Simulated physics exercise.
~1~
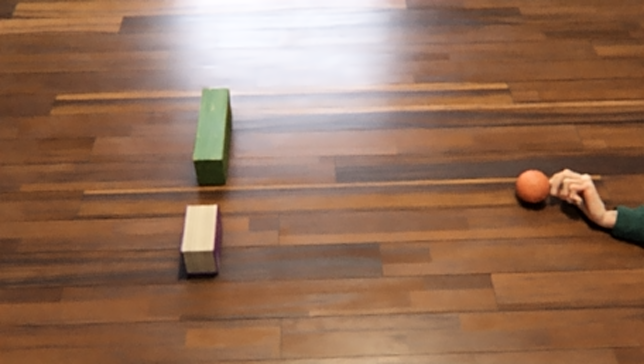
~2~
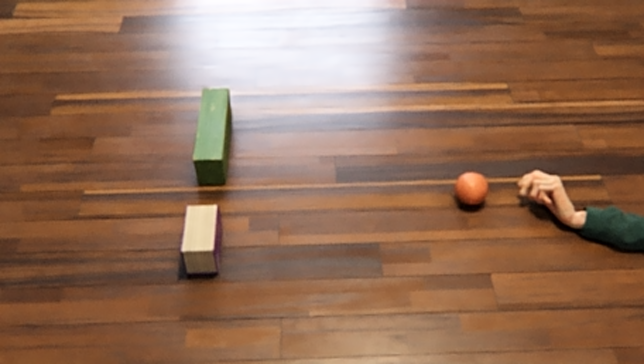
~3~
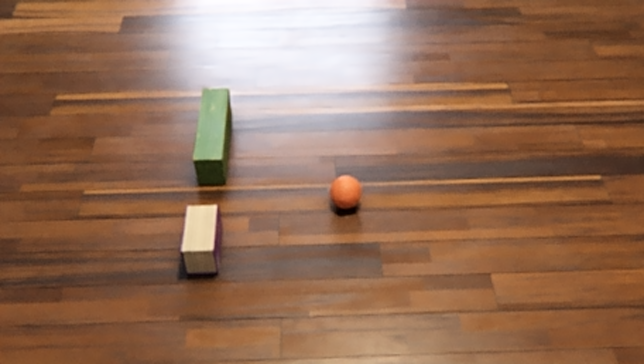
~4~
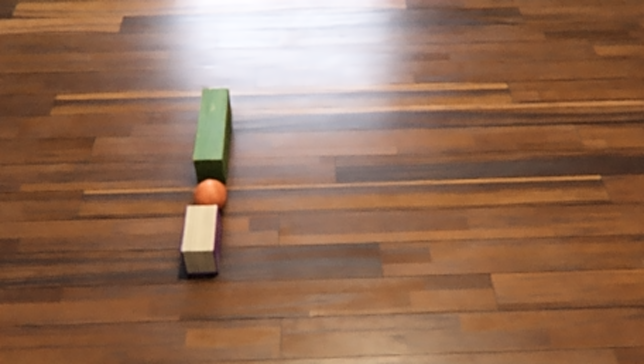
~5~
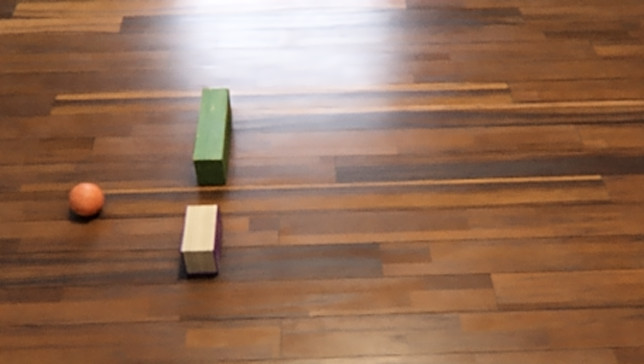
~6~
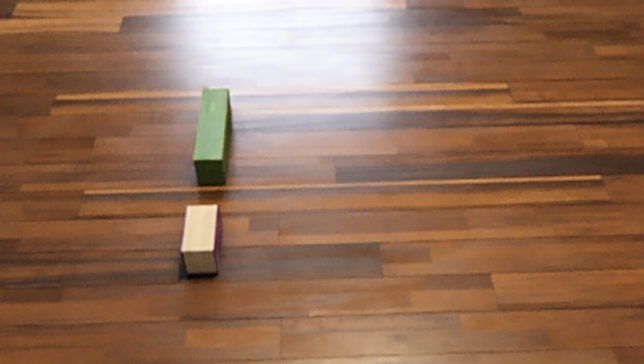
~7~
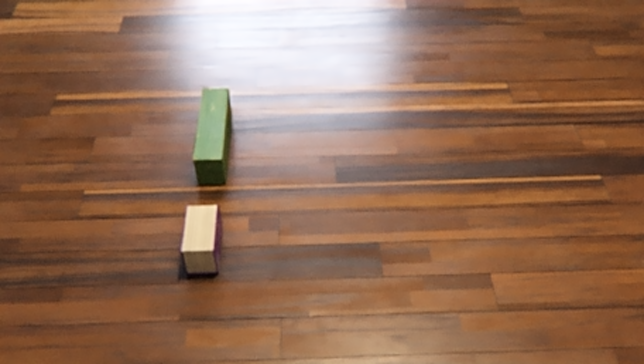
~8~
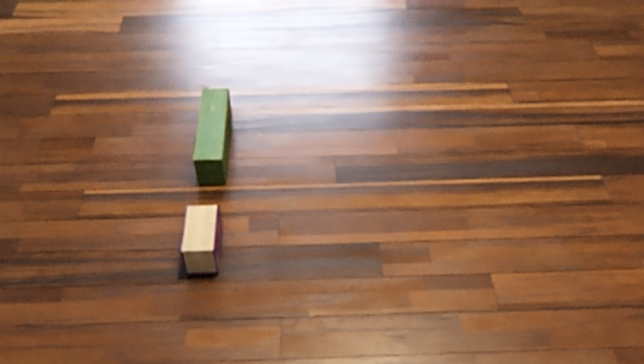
An orange ball rests at a hand's fingertips on the right side of a glossy brown plank floor, seen from above by a still camera. On the left stand two blocks with a narrow opening between them, a long green one farther away and a shorter one nearer, pale on top with a purple side. The hand releases the ball and draws back out of view as the ball rolls left. It passes through the opening, continues toward the left edge and leaves view, while both blocks remain standing in place on the empty floor.
